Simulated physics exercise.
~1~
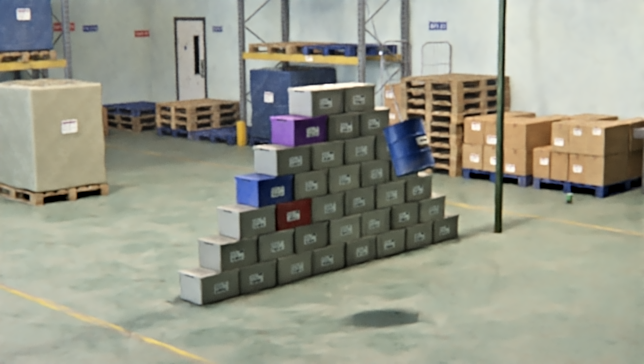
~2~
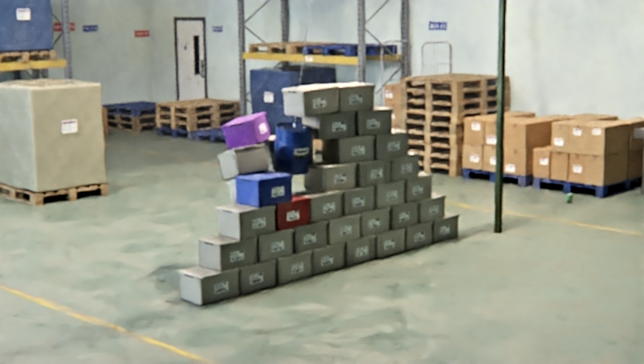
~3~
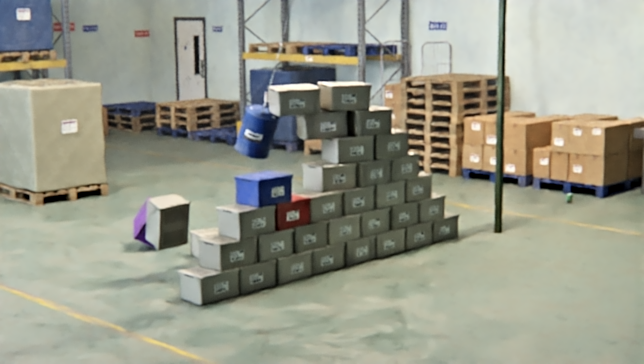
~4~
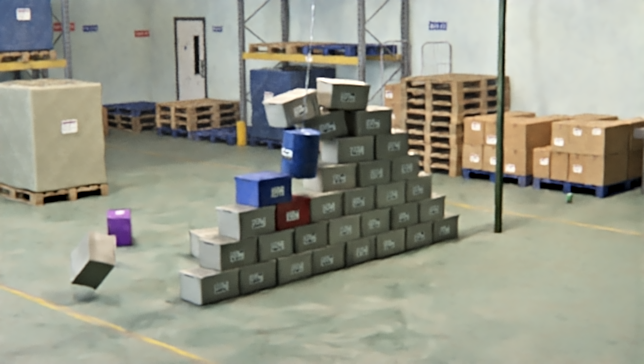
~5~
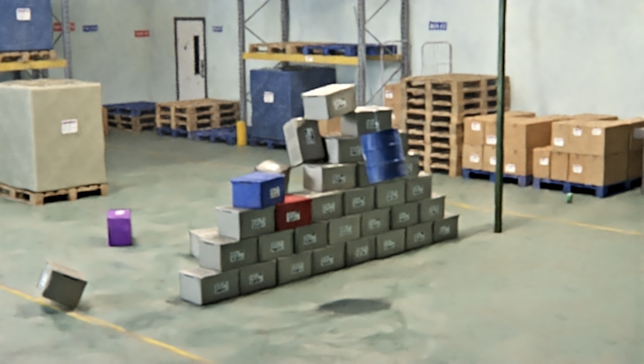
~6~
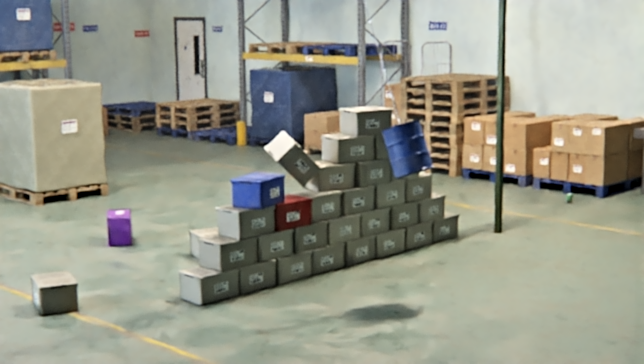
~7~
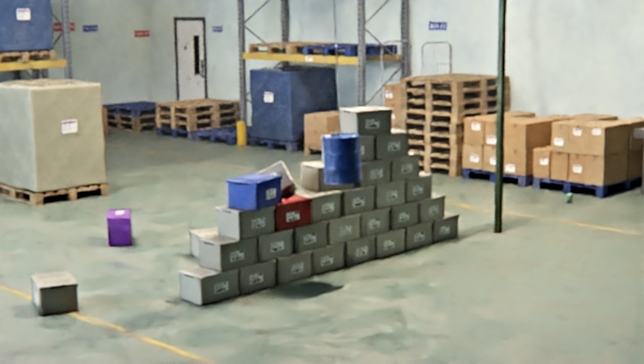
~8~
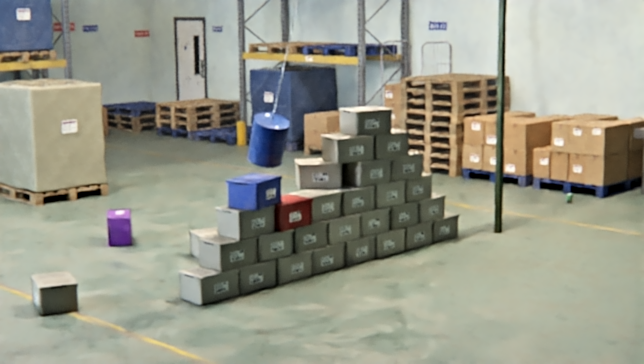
A blue drum swinging on a line knocked totes off the upper left of a stacked wall in a warehouse, sending a purple one and a grey one to the floor, then more grey ones toppled, while the blue and red totes stayed up.
